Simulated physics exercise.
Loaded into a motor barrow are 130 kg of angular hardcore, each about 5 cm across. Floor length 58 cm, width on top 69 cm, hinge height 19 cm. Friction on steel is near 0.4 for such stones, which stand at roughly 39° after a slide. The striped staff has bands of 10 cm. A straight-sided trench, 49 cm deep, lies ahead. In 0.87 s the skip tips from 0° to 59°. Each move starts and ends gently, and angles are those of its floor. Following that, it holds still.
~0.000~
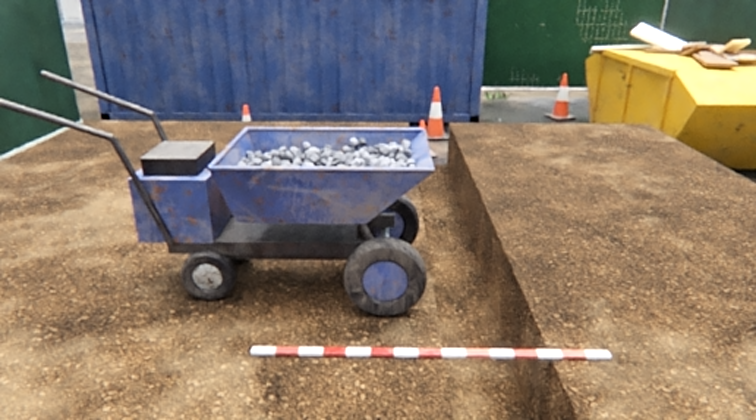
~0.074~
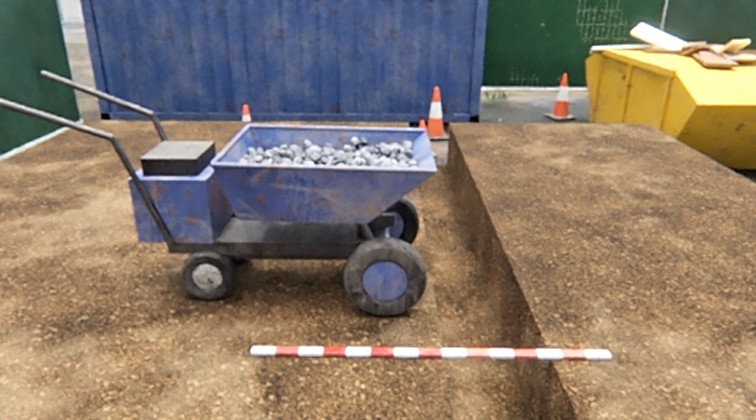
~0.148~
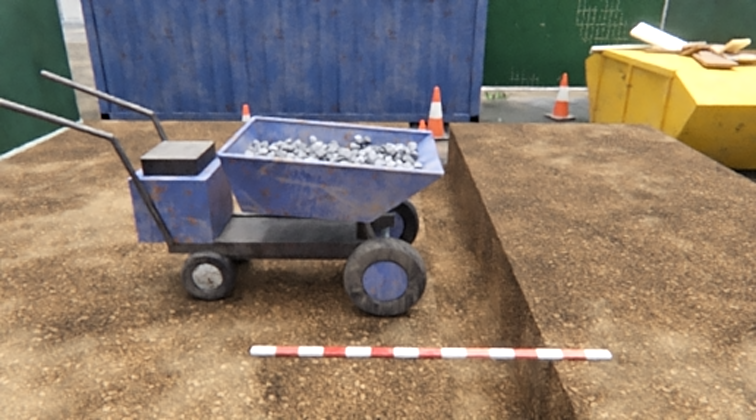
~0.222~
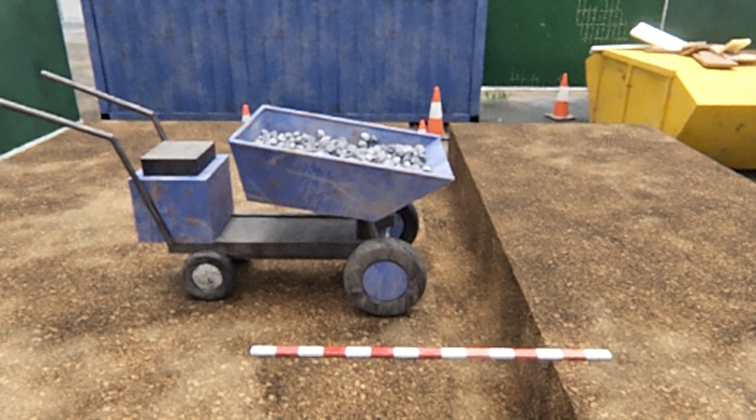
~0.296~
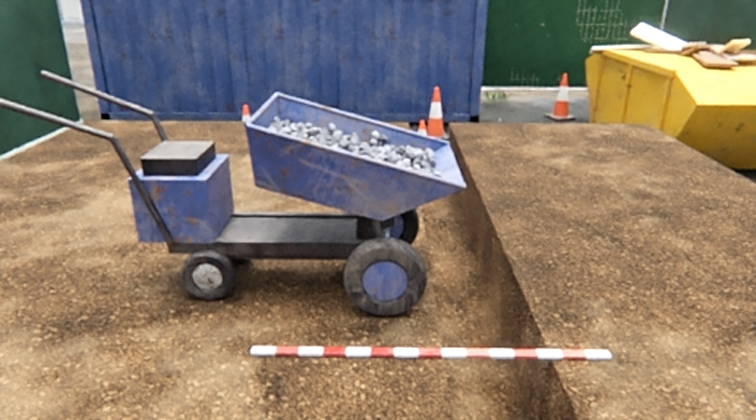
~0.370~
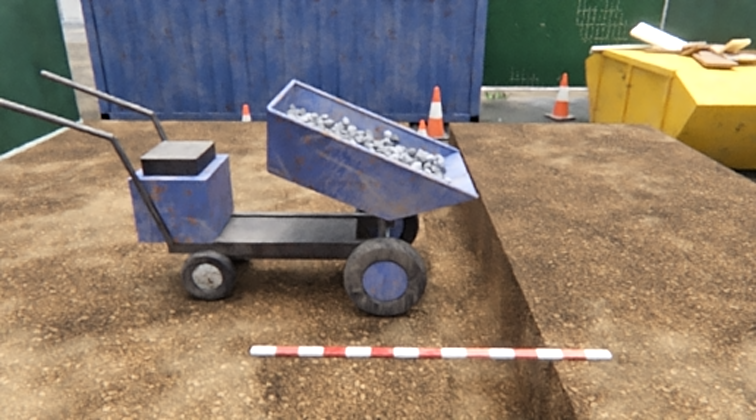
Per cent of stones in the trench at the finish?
About 34 %.
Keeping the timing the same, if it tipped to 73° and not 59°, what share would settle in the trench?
Roughly 40% would end there.
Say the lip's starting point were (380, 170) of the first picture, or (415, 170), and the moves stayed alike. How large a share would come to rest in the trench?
First spot about 75, second spot about 50 per cent.
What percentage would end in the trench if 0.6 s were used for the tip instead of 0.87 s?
Around 30 per cent would end in the trench.
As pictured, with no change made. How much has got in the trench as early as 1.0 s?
At that moment: Approx. 10 %.
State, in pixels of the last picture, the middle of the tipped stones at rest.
About (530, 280).
After 0.6 s the floor is at 50°; 100 % in the skip; the foremost stones are at (482, 214).
After 1.0 s the floor is at 59°; 90 % in the skip, 8 % in the trench, 2 % past the trench; the foremost stones are at (539, 272).
After 1.3 s the floor is at 59°; 49 % in the skip, 11 % in the trench, 39 % past the trench; the foremost stones are at (626, 287).
After 3.3 s the floor is at 59°; 26 % in the skip, 34 % in the trench, 40 % past the trench; the foremost stones are at (685, 276).
